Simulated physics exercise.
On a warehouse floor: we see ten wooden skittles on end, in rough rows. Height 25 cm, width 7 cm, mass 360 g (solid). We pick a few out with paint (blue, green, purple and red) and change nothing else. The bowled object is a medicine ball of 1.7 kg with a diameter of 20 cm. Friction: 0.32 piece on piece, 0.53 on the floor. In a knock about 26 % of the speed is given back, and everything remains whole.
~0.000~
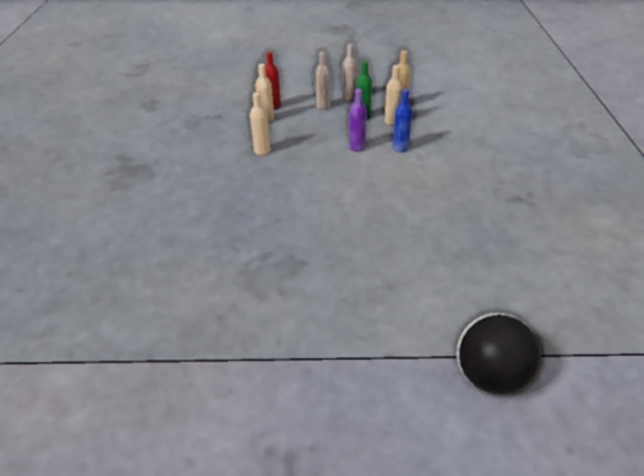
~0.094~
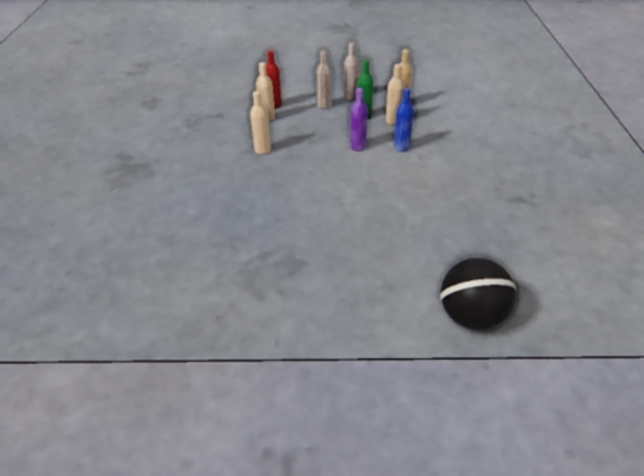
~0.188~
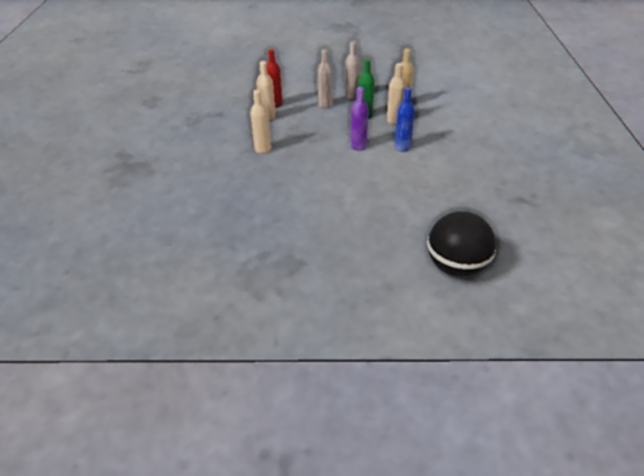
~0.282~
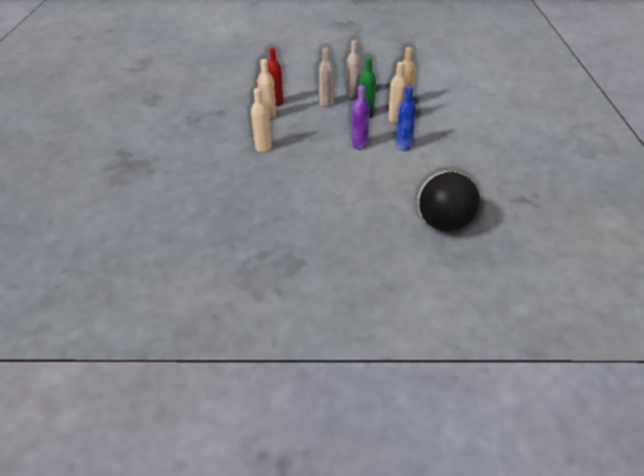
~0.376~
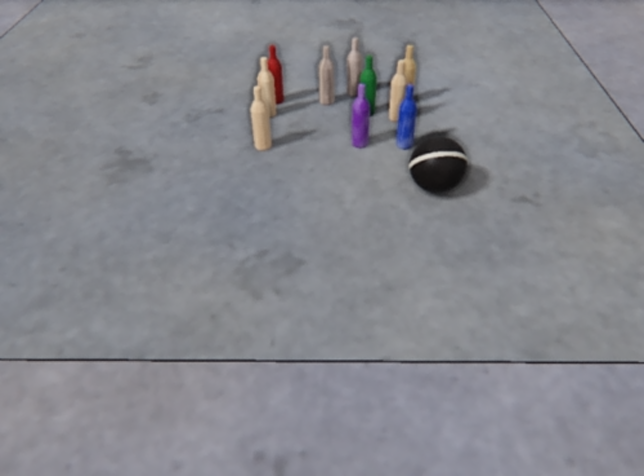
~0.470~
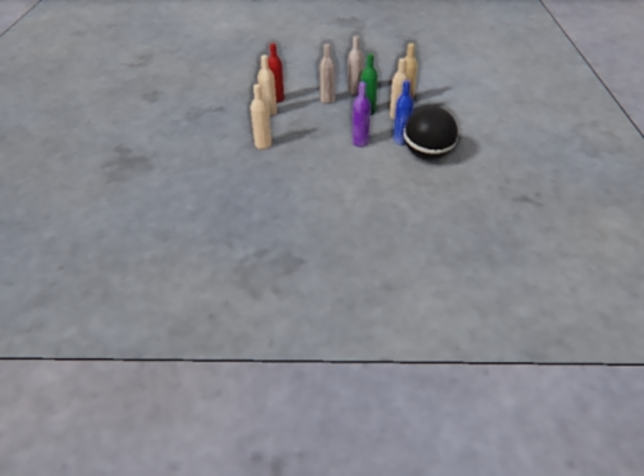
In this clip, a black ball with a white stripe rolls away across a grey floor, drifting slightly left, toward a group of upright bottle-shaped skittles, and reaches the blue one at the front right, which shifts slightly.
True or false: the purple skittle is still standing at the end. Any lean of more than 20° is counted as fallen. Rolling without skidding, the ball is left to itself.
True.
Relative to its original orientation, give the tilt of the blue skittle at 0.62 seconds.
Around 25° from its start.
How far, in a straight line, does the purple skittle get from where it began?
I'd say close to 0 cm away from its start.
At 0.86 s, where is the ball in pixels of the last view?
Near (444, 62).
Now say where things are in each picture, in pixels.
In the first frame (each place is the centre of the face we see best; the camera moves round a little), ball (498, 353) 1.12 m before the front row; purple skittle (356, 124); green skittle (369, 93); red skittle (275, 83); all in place.
Ball (477, 294) 92 cm before the front row; purple skittle (357, 123), in the second frame.
Ball (462, 244) 71 cm before the front row; purple skittle (357, 122), in the third frame.
Ball (449, 202) 51 cm before the front row; purple skittle (358, 121), in the fourth frame.
Ball (438, 165) 31 cm before the front row; purple skittle (359, 120), in the fifth frame.
Ball (431, 134) in among them; purple skittle (359, 118); blue skittle (402, 117) moved 26 mm; red skittle (278, 76); one has shifted, in the sixth frame.
By 0.62 s, ball still moving; 1 of the 10 skittles over; purple skittle unmoved; blue skittle tilted 24°.
By 0.86 s, ball still moving; 4 of the 10 skittles over; purple skittle unmoved; green skittle lying flat.
By 1.30 s, ball still moving; 5 of the 10 skittles over; purple skittle unmoved; blue skittle lying flat.
When it is over (1.6 s), ball rolling away; 5 of the 10 skittles over; purple skittle unmoved; blue skittle lying flat; green skittle lying flat. In pixels of the last frame, middles, purple skittle near (362, 115), blue skittle near (350, 119).
